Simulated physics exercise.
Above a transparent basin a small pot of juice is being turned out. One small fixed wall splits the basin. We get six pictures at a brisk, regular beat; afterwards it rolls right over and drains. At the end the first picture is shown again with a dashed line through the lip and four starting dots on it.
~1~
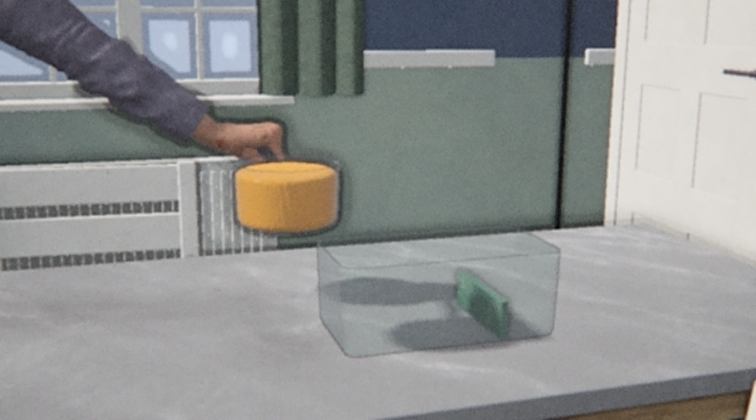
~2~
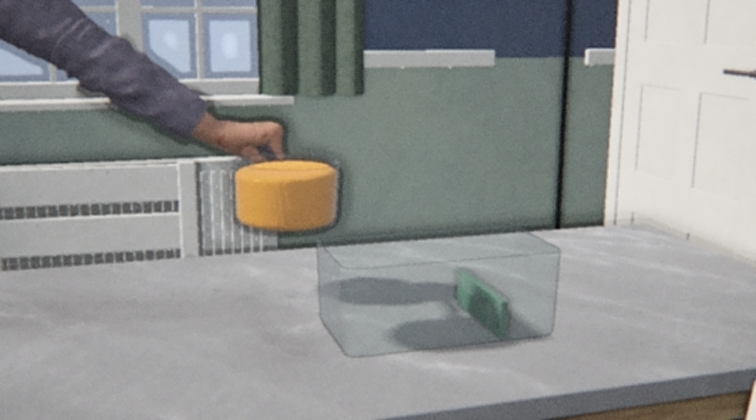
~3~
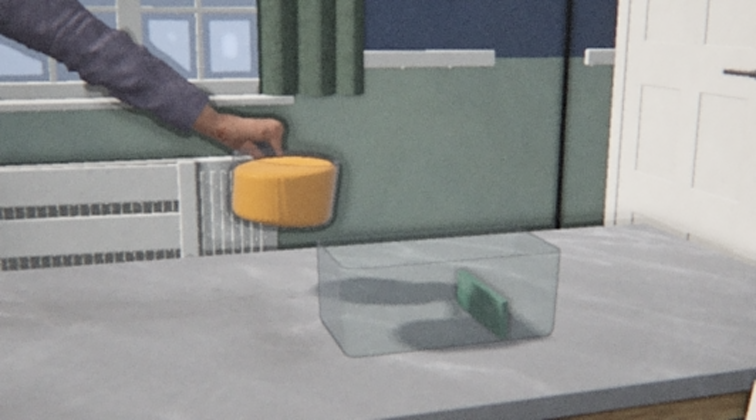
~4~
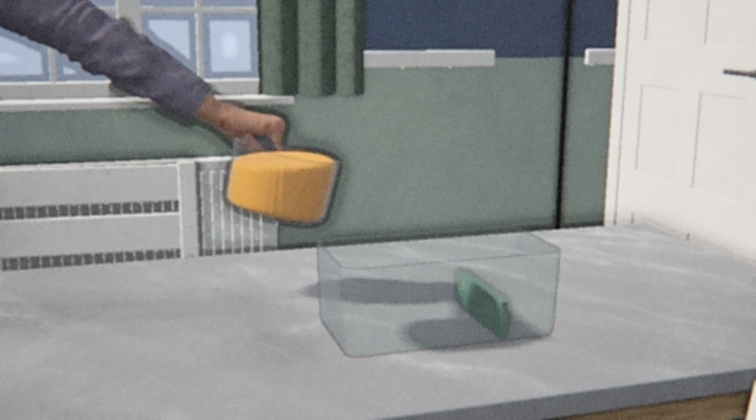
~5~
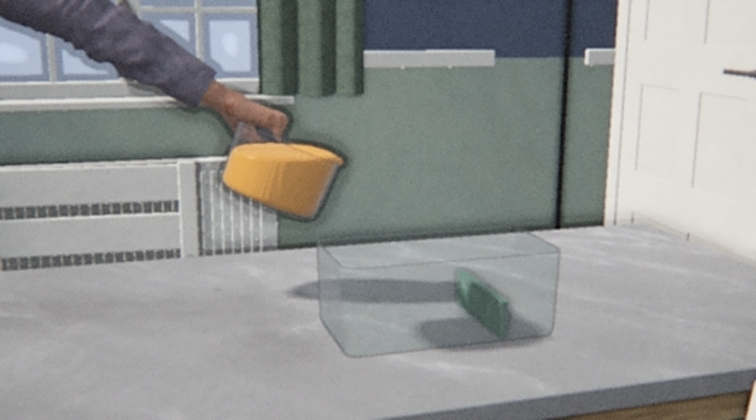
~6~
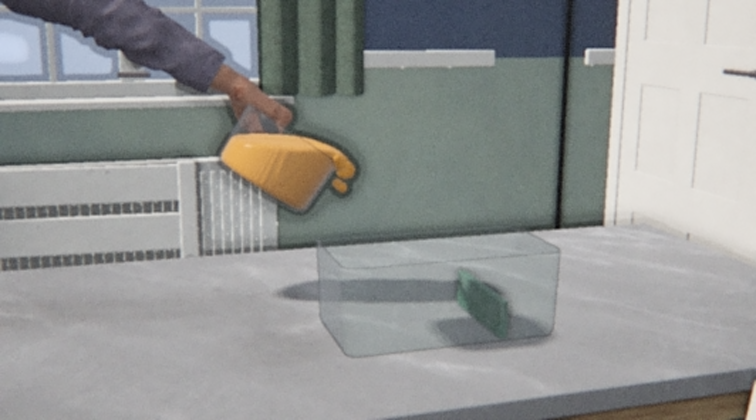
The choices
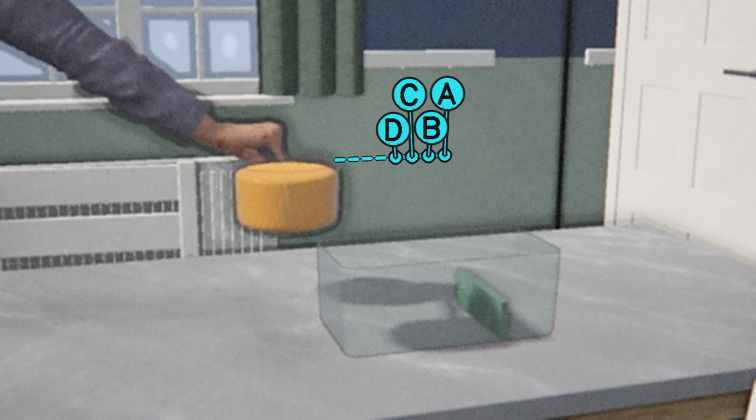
In a room with green walls, a hand holds a small pot of orange juice above and to the left of a clear basin on a grey tabletop, a green block standing inside. The hand gradually tilts the pot to the right, and juice begins to come over its lip.
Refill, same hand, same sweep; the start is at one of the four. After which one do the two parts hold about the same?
Best: C.
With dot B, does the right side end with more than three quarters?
No.
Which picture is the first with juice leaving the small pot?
In picture 5.
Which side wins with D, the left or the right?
More ends on the left.
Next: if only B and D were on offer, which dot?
It is B.
On the marked copy, A at (444, 155); B at (428, 155); C at (412, 156); D at (395, 157).
With A, about 32 % ends left of the wall and 66 % right of it.
With B, about 34 % ends left of the wall and 65 % right of it.
With C, about 51 % ends left of the wall and 47 % right of it.
With D, about 74 % ends left of the wall and 24 % right of it.
